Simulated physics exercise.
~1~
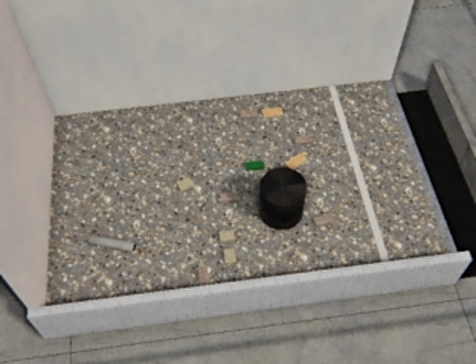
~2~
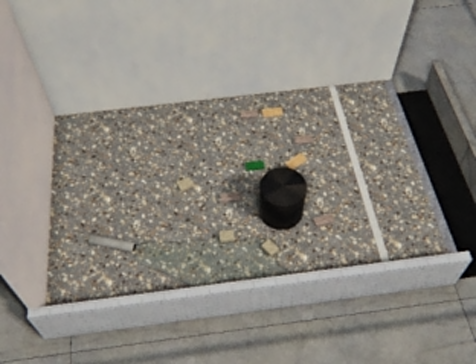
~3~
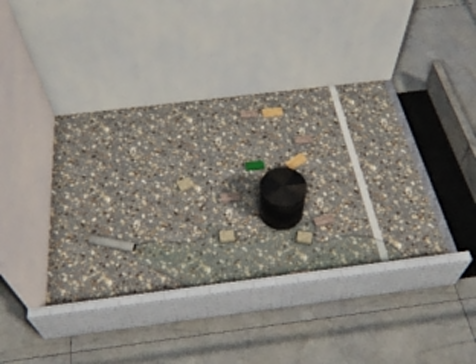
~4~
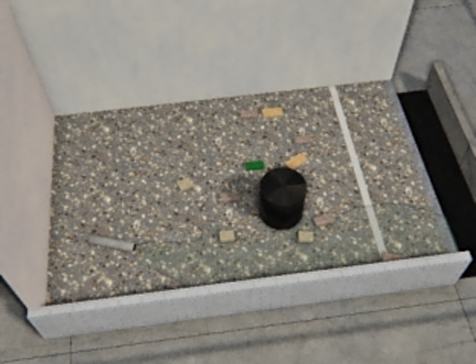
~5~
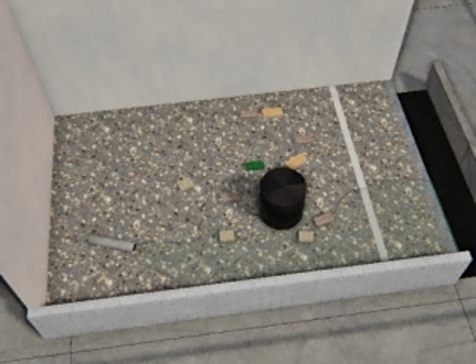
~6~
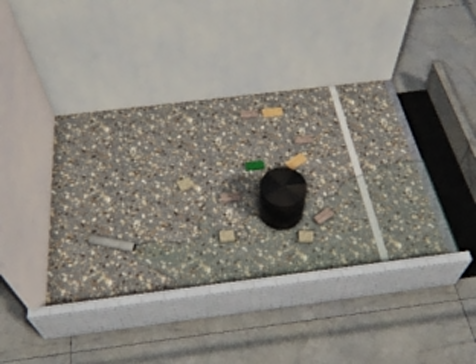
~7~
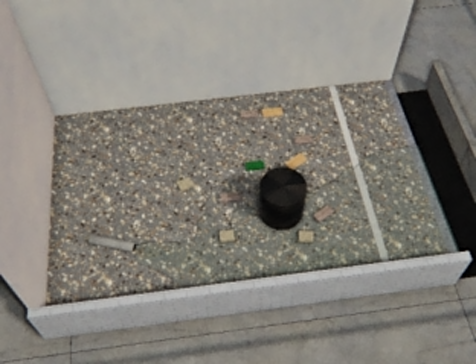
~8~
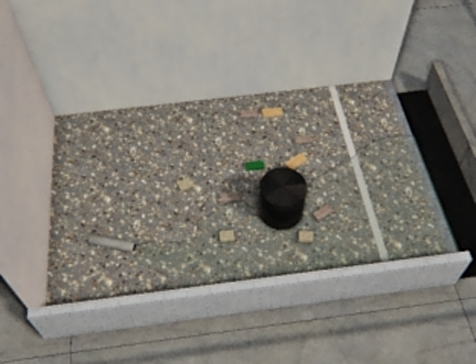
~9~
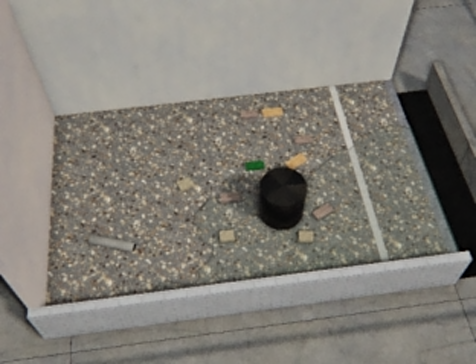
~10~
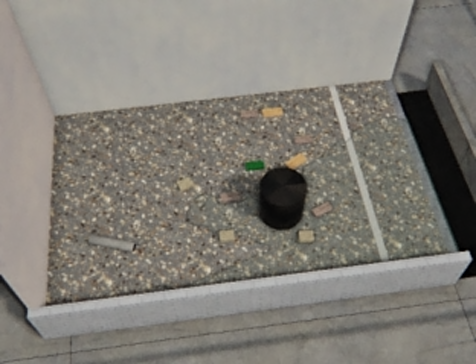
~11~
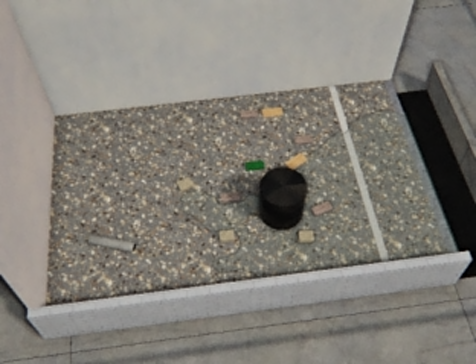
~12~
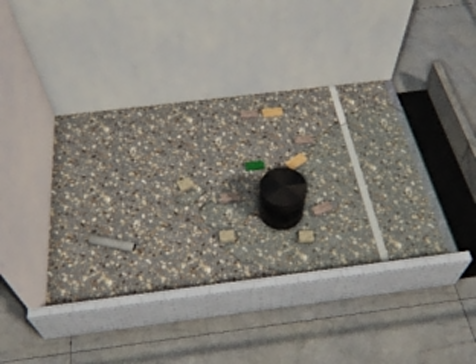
A shallow bay with a flat speckled floor, pale walls and a low white front edge is seen from above at an angle. A black cylinder stands right of centre, a grey pipe end lies at the lower left, and a pale stripe crosses the floor at the right. Small tan, orange and pinkish pieces and one green block lie scattered about. Thin greenish water spreads rightward from the pipe along the front, shifting tan blocks slightly, then widens across the floor. A pinkish piece moves slightly near the cylinder, and finally the green block rests behind it, short of the stripe.
